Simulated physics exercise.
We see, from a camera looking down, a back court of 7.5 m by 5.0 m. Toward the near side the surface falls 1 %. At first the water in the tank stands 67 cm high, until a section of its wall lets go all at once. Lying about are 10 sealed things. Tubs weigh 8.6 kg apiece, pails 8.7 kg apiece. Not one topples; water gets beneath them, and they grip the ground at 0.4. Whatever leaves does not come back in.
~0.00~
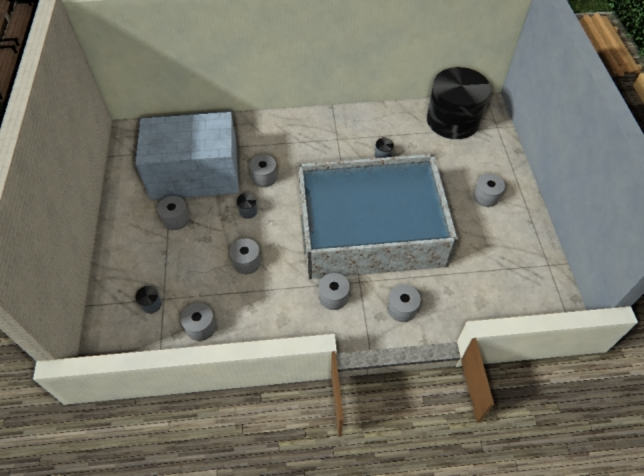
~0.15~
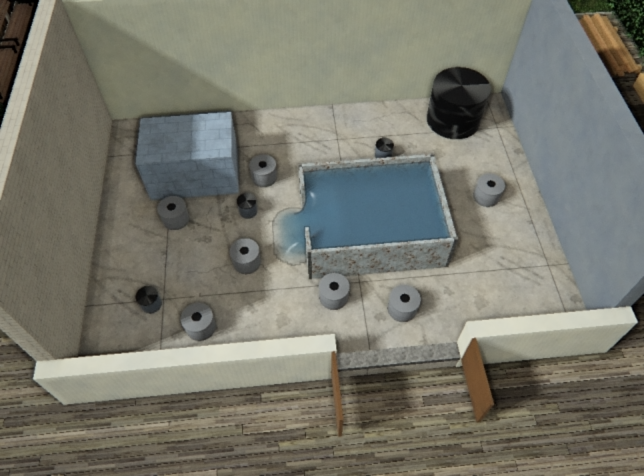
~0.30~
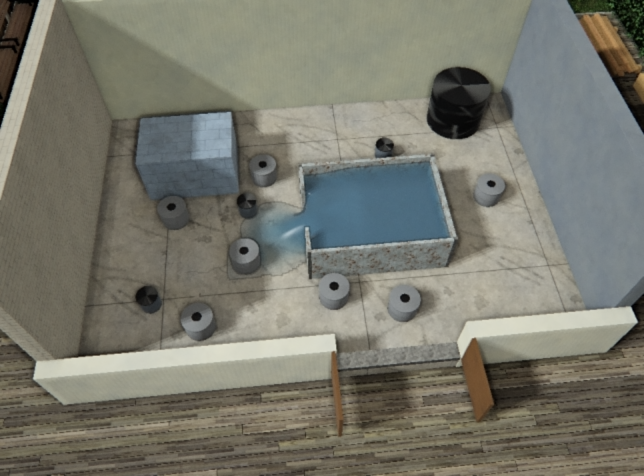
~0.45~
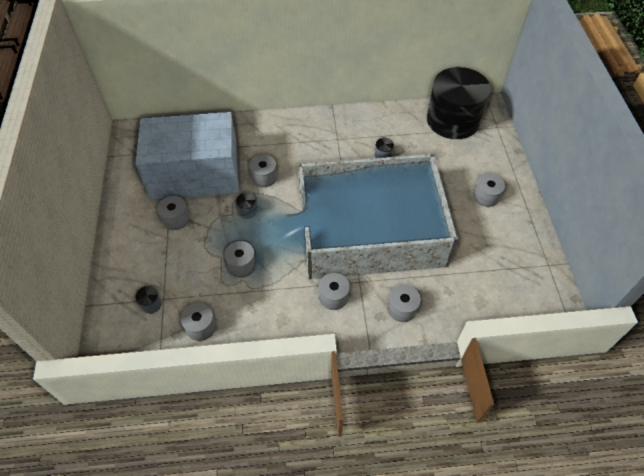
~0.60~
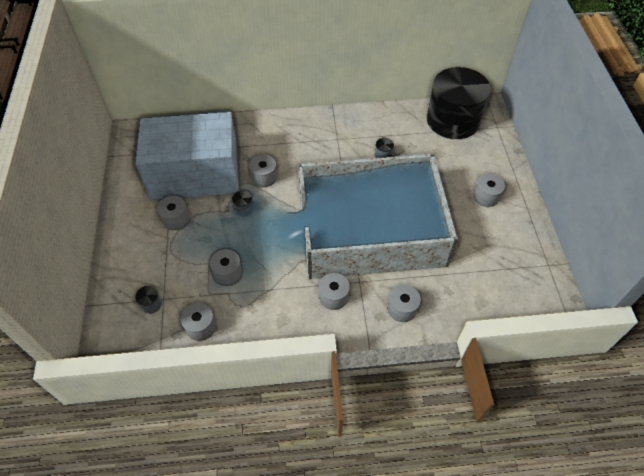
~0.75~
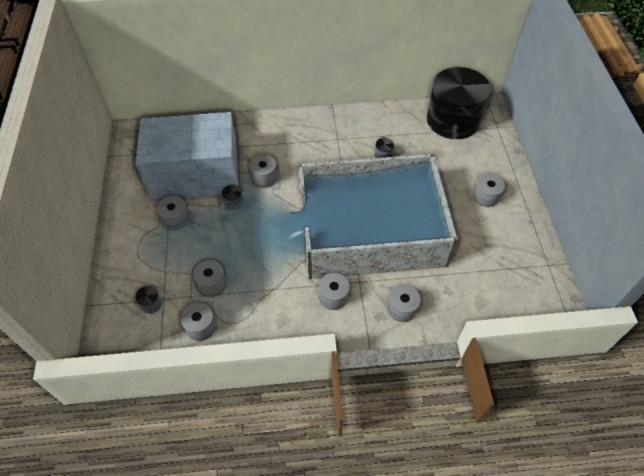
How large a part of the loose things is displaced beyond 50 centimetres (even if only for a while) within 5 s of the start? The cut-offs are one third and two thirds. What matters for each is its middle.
The share is between one third and two thirds.
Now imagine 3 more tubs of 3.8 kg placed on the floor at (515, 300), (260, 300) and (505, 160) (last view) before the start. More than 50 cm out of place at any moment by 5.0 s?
The first comes out within the limit, the second beyond the limit, the third within the limit.
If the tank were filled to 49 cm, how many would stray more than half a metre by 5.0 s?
5.
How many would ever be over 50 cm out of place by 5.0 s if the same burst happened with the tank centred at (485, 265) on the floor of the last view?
The answer would then be 7.
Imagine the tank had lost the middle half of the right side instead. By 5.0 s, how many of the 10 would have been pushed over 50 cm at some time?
Then it comes to 3 of them.
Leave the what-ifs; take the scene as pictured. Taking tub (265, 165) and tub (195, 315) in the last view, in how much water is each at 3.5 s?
I'd put it at 2 cm and 17 cm respectively.
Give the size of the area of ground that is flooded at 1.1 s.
Some 10.5 m2 of it.
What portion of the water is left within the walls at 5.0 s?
I'd say some 100 percent hasn't gone yet.
After 1.1 s 2 of 10 are over 50 cm from their spots; 0 afloat.
After 2.2 s 5 of 10 are over 50 cm from their spots; 5 afloat.
After 3.5 s 3 of 10 are over 50 cm from their spots; 5 afloat.
After 5.0 s 5 of 10 are over 50 cm from their spots, and 5 have been at some point; 4 afloat.
